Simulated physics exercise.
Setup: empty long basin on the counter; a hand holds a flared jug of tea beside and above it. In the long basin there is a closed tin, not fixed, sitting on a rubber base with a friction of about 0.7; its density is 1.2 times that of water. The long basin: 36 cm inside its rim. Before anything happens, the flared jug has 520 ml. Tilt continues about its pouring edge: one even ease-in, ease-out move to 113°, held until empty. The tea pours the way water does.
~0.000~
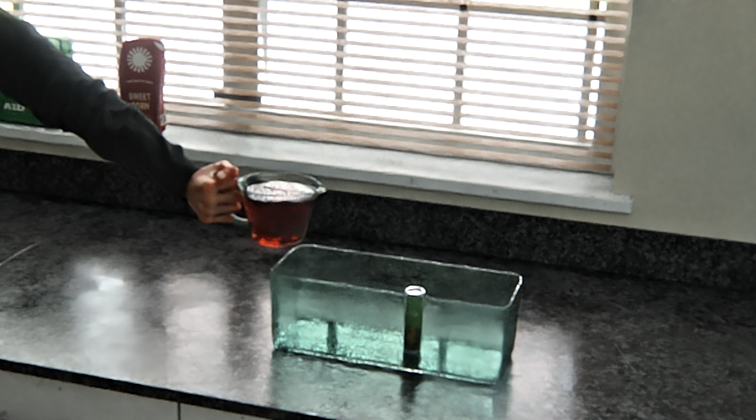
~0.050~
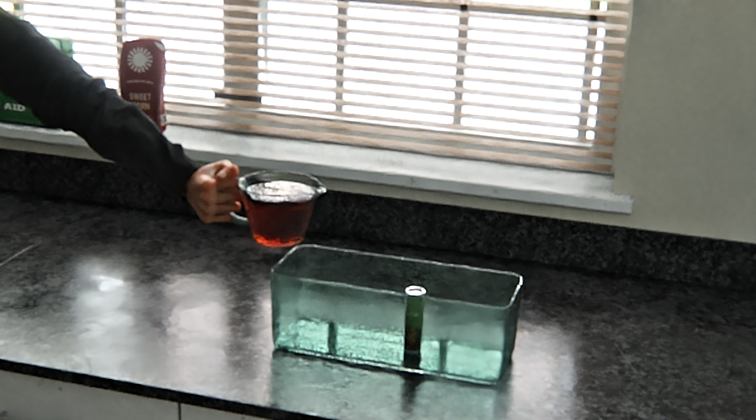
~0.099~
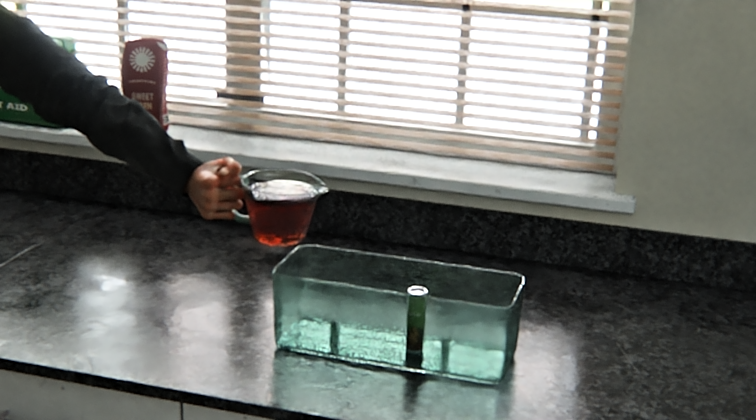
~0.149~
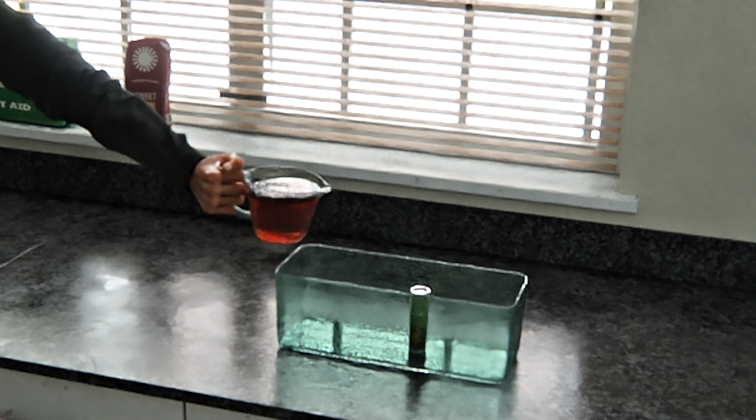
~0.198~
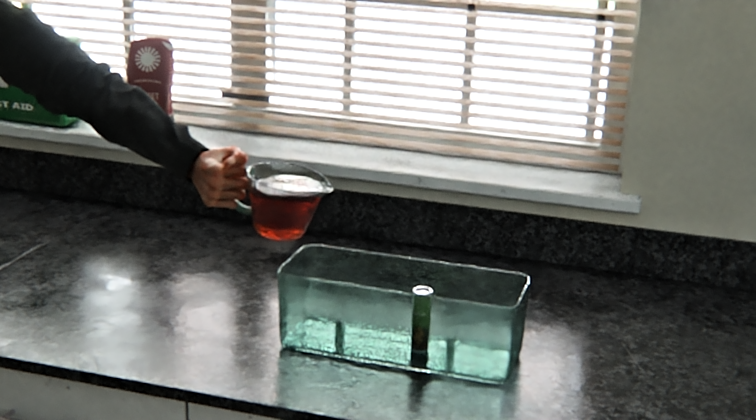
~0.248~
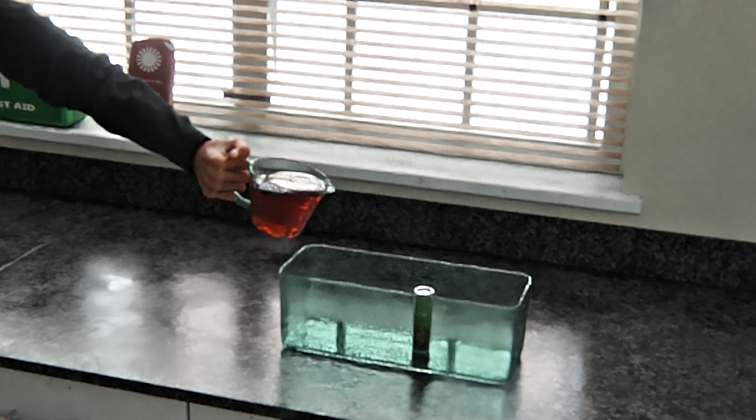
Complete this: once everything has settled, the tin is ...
Once everything has settled, the tin is standing up.
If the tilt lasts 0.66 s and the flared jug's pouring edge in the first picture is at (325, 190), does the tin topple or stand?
Then it topples.
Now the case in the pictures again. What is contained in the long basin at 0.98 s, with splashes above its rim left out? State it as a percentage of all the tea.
Close to 80 in a hundred.
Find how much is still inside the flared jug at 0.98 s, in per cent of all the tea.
3 in a hundred, give or take.
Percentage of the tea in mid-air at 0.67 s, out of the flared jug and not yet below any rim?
Around 30 percent.
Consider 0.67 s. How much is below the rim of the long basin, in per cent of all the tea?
At that time the basin holds about 12 per cent of the liquid.
Then, 0.67 s in, the tilt is 71° and 59 per cent is still to pour; the tin stands where it began.
Then, 0.98 s in, the tilt is 107° and 3 per cent is still to pour; the tin stands where it began.
Then, 1.30 s in, the tilt is 113° and 0 per cent is still to pour; the tin stands where it began.
Then, 1.65 s in, the tilt is 113° and 0 per cent is still to pour; the tin stands where it began.
Finally, the tin stands where it began.
